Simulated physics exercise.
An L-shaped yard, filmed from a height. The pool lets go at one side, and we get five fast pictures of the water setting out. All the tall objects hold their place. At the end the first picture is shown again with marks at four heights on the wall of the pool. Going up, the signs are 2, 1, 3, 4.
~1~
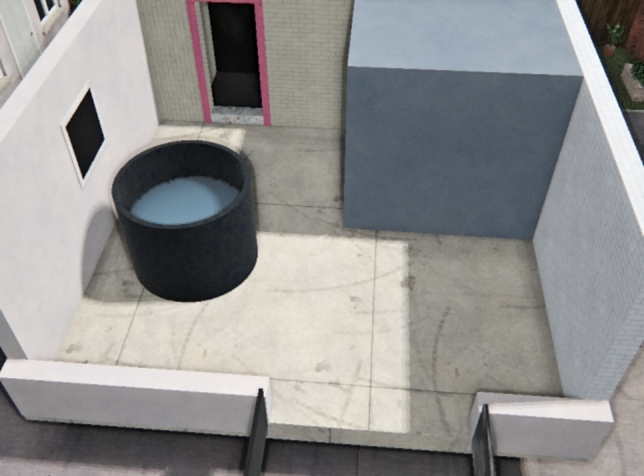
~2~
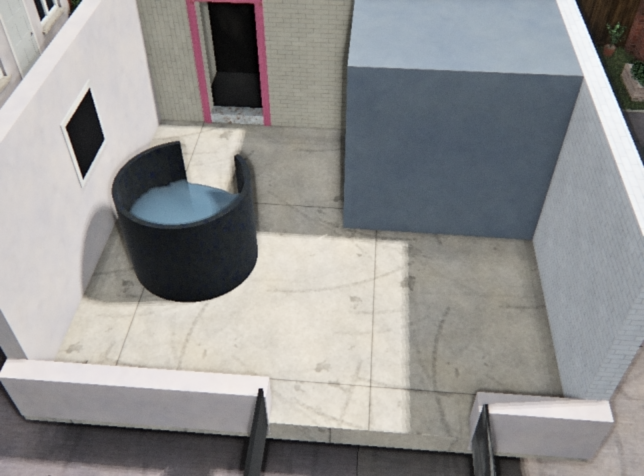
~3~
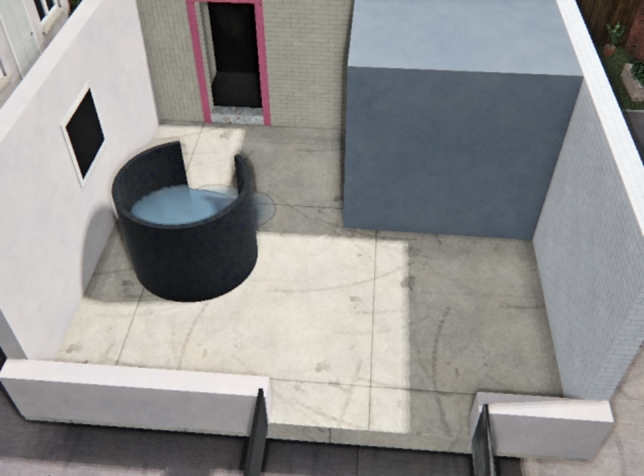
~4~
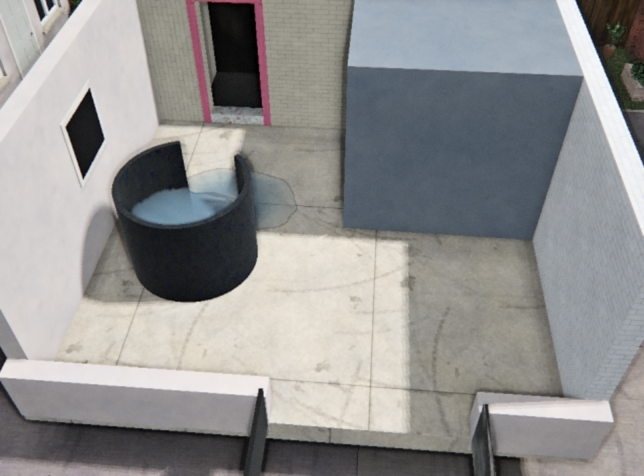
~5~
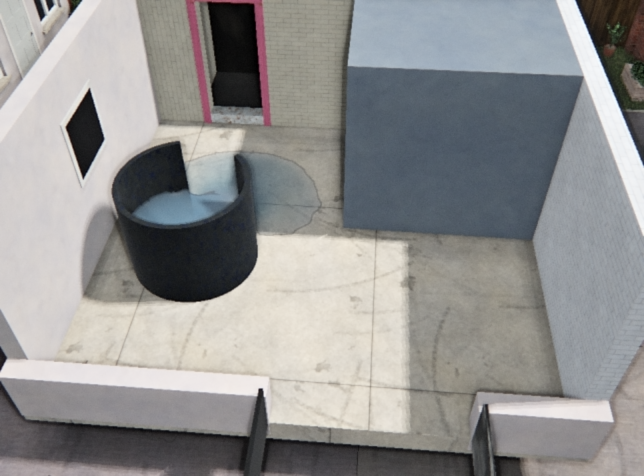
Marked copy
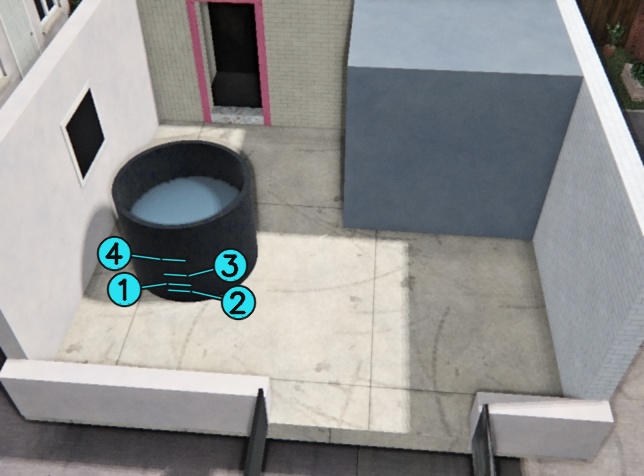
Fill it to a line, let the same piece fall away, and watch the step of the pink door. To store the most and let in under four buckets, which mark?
It is 3.
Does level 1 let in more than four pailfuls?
No.
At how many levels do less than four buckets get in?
Three of them.
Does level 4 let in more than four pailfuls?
Yes.
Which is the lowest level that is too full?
Level 4.
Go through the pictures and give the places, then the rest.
Water in the pool at rest, its middle at (188, 214); foot of the pink doorway at (238, 124); open gate at (372, 382).
Water covers 1 % of the ground, its front hidden from here.
Water covers 3 % of the ground, its front hidden from here.
Water covers 7 % of the ground and shows as far out as (288, 199).
Water covers 14 % of the ground and shows as far out as (291, 164).
On the marked copy, 1 at (178, 284); 2 at (180, 290); 3 at (176, 275); 4 at (172, 259); from the bottom up 2, 1, 3, 4.
If 1 is chosen, nothing gets over.
If 2 is chosen, nothing gets over.
If 3 is chosen, a bucket or two gets in.
If 4 is chosen, about 10 bucketfuls get in.
